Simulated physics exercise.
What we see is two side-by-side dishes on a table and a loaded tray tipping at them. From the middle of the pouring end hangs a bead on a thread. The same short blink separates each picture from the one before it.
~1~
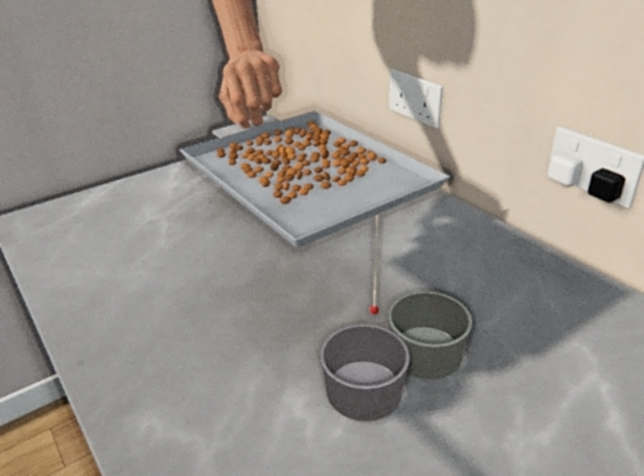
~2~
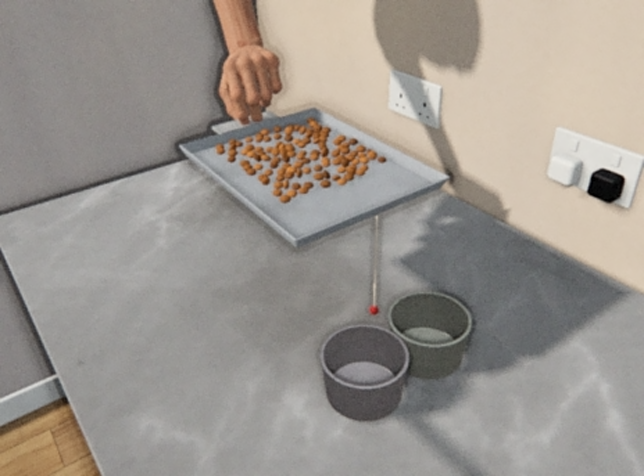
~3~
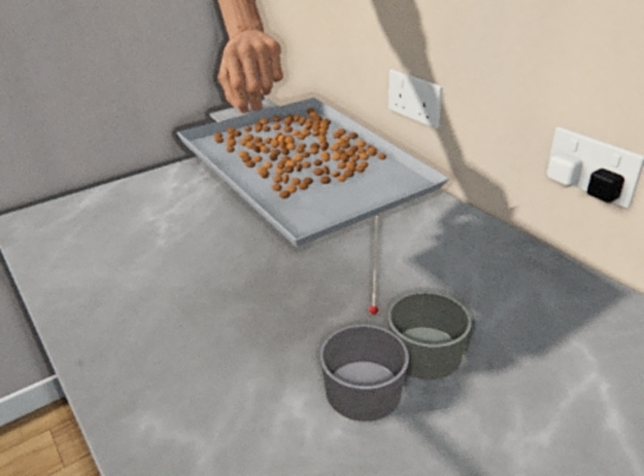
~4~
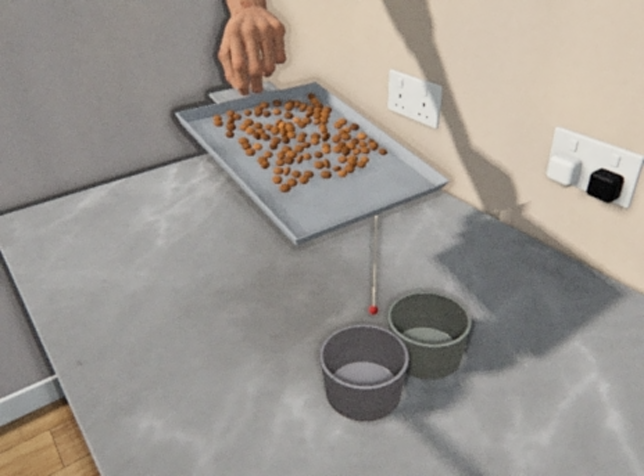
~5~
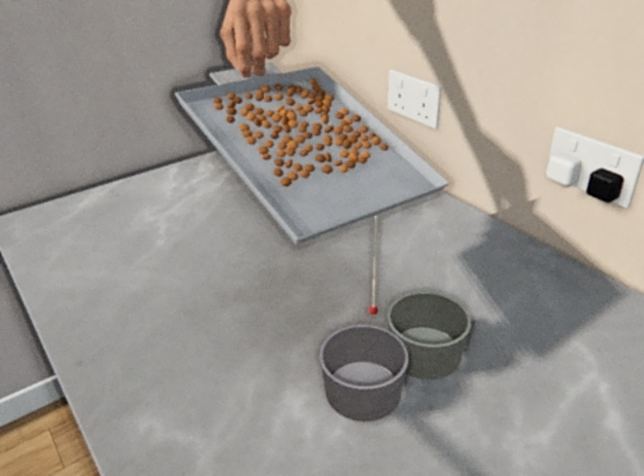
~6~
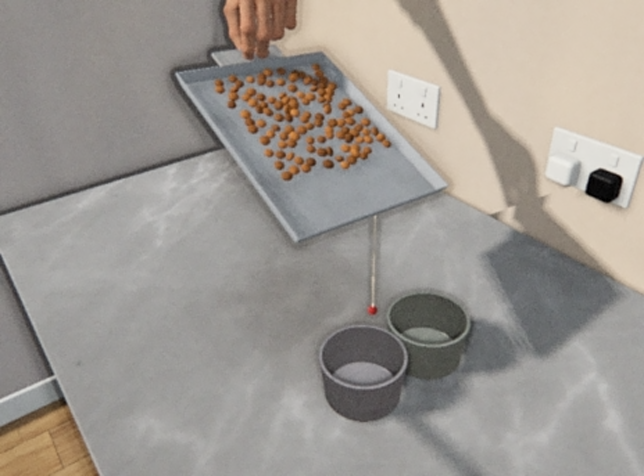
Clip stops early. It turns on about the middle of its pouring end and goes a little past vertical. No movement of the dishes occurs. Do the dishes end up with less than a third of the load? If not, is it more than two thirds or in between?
No, in between.
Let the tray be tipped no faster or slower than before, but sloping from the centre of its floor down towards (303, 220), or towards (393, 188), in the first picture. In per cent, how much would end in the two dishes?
Close to 10 percent first and close to 40 percent second.
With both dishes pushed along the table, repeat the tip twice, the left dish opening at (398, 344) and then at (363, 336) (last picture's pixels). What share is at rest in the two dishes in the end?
Close to 80 in a hundred first, close to 30 in a hundred second.
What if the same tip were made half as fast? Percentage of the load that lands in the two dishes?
I'd expect near 80 per cent.
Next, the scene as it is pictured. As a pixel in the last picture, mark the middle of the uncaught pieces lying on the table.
Near (522, 377).
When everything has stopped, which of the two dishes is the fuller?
Answer: The rightmost one.
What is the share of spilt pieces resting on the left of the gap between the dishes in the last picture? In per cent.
Close to 0 per cent of the spill, I think.
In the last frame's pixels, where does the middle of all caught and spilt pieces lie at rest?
Once nothing moves, the middle sits near (443, 360).
Shortly afterwards, tray tipped steeply; near two thirds on the tray; near a third in the air.
Next, tray tipped past a quarter turn; a little in the left dish; near a third in the right dish; near half outside both; a little in the air.
Some moments later, tray tipped past a quarter turn; a little in the left dish; near a third in the right dish; near half outside both.
In the end, tray tipped past a quarter turn; a little in the left dish; near a third in the right dish; near half outside both.
